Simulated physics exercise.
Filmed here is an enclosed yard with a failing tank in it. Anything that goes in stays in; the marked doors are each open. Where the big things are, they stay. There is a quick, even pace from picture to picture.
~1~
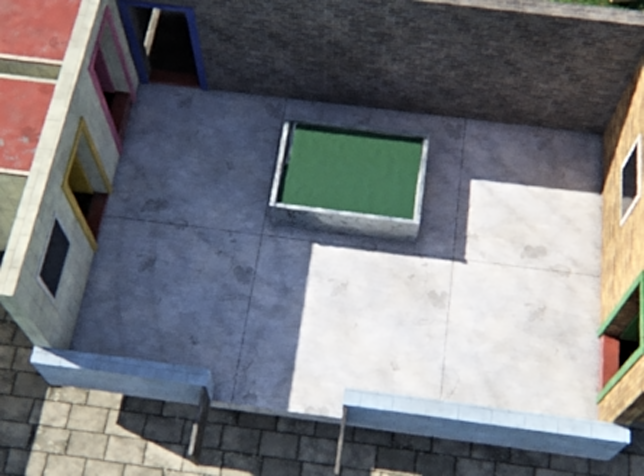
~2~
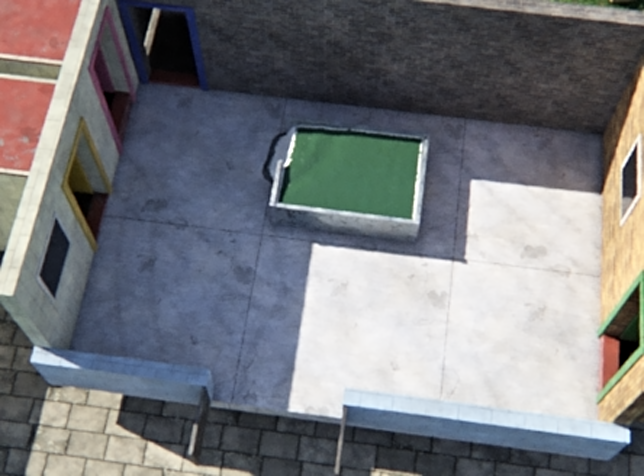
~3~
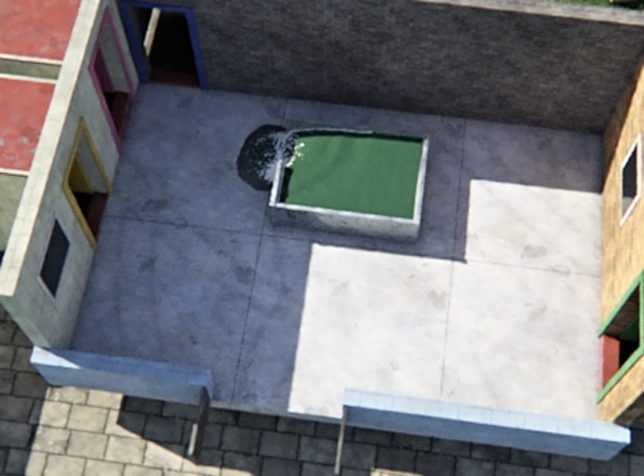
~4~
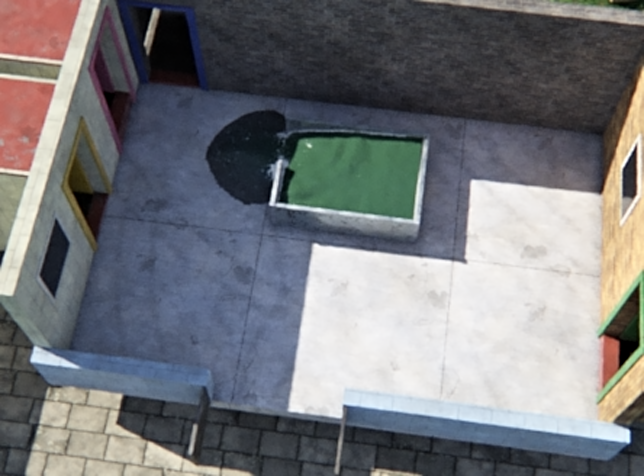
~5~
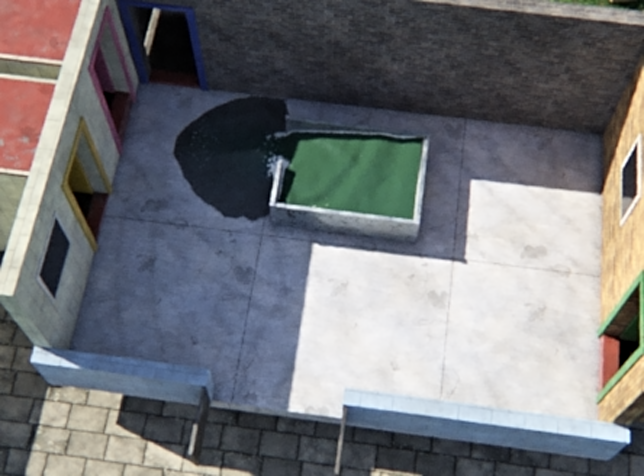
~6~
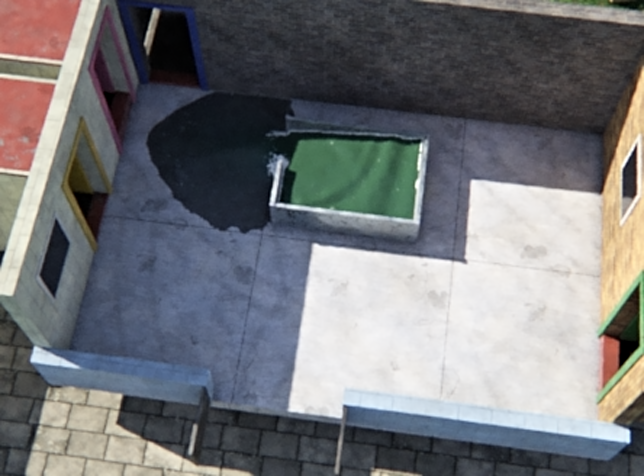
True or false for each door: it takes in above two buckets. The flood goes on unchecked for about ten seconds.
The pink door, false; the blue door, true; the green door, false; the yellow door, true.
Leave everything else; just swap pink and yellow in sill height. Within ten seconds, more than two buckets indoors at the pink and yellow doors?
Result: Pink door crosses the threshold; yellow door remains below the limit.
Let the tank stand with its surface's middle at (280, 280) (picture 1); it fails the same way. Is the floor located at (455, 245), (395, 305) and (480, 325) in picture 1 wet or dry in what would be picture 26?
The first spot ends up left untouched, the second left untouched and the third left untouched.
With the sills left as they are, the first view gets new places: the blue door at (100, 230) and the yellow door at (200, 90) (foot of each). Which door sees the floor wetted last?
That would be the green-painted one.
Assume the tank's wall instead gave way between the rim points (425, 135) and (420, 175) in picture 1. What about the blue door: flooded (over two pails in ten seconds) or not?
Honestly, the blue door comes in lower.
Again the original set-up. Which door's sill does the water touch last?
Looks like the green door.
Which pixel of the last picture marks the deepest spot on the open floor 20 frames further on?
It should be roughly at (137, 90).
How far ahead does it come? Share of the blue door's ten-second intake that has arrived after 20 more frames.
About 45 %.
A moment on, water covers 15 % of the floor; the pink door wet at the sill, nothing in, the blue door wet at the sill, nothing in, the green door not reached, the yellow door wet at the sill, nothing in.
Next, water covers 20 % of the floor; the pink door wet at the sill, nothing in, the blue door under two buckets in, the green door not reached, the yellow door under two buckets in.
Then, water covers 25 % of the floor; the pink door wet at the sill, nothing in, the blue door far over two buckets in, the green door not reached, the yellow door over two buckets in.
Later, water covers 40 % of the floor; the pink door wet at the sill, nothing in, the blue door far over two buckets in, the green door not reached, the yellow door over two buckets in.
In the end, water covers 70 % of the floor; the pink door wet at the sill, nothing in, the blue door far over two buckets in, the green door wet at the sill, nothing in, the yellow door over two buckets in.
